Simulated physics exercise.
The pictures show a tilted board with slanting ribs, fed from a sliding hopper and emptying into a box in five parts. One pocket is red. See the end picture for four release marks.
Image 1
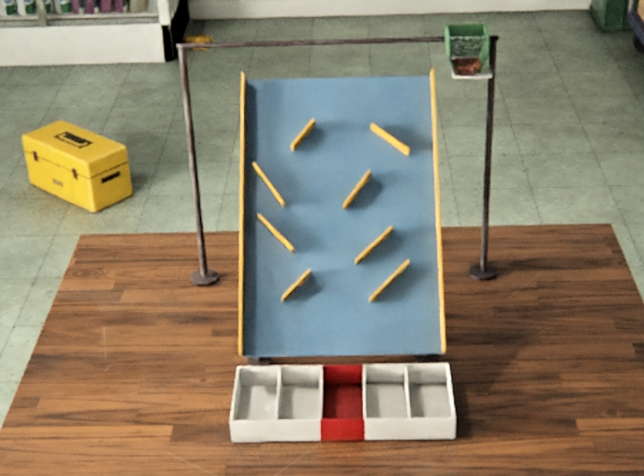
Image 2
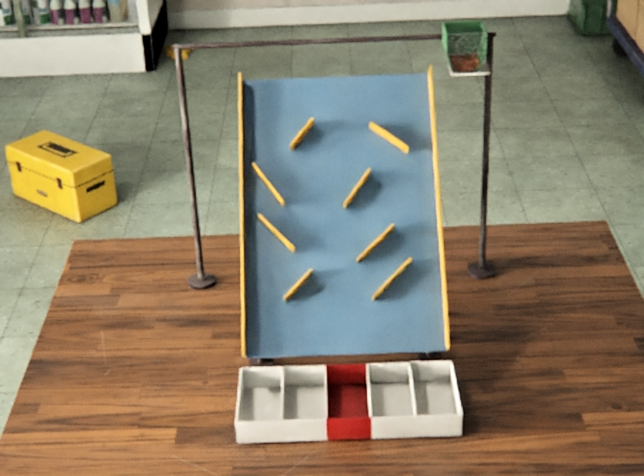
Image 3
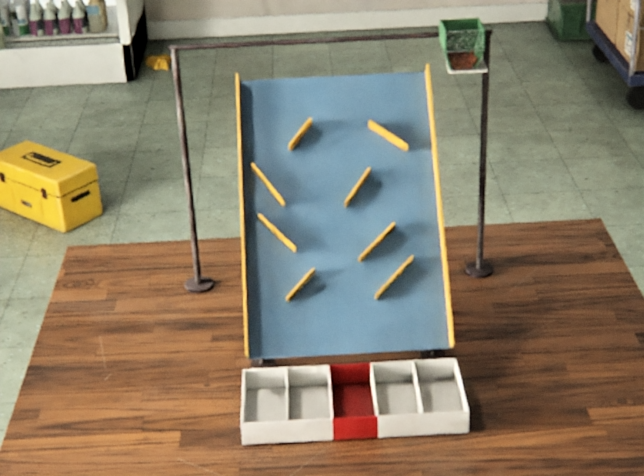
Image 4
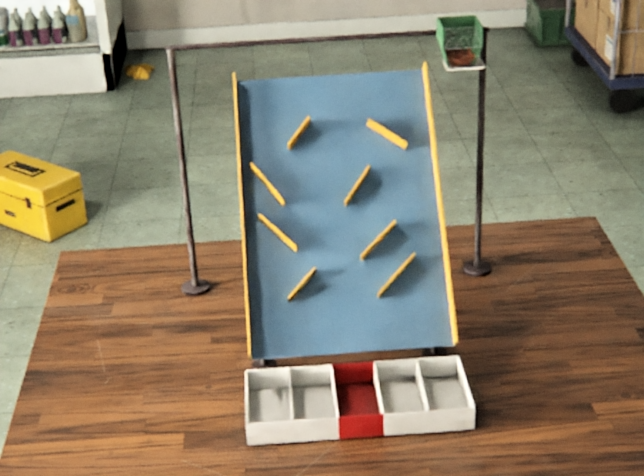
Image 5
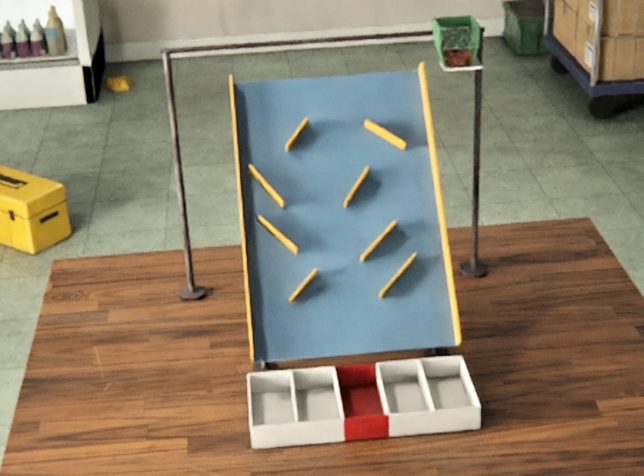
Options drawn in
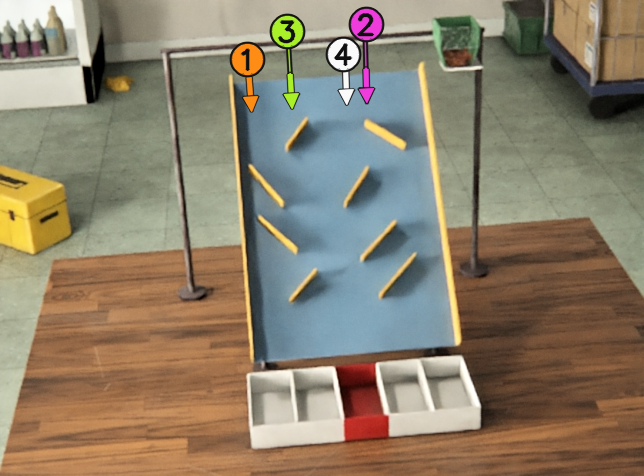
In the video, a tilted blue board with slanting yellow ribs stands behind a box with one red pocket, a green hopper at upper right; the view shifts gradually around them while the board, hopper and box show no movement.
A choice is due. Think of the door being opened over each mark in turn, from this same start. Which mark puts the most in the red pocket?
The answer is mark 3.
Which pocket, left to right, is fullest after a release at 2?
The fifth from the left.
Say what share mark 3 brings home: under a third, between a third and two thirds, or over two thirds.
It is between a third and two thirds.
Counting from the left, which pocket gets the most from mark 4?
The first from the left.
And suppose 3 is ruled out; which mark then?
Here it is mark 1.
On the marked copy, mark 1 meets the board at (251, 106); mark 2 meets the board at (366, 97); mark 3 meets the board at (291, 103); mark 4 meets the board at (346, 99).
For mark 1, about a quarter in the red pocket, about half in other pockets, about a quarter outside the box.
For mark 2, a small part in the red pocket, most in other pockets, a small part outside the box.
For mark 3, about half in the red pocket, about a third in other pockets, a small part outside the box.
For mark 4, a small part in the red pocket, most in other pockets, a stray few held on the board, a small part outside the box.
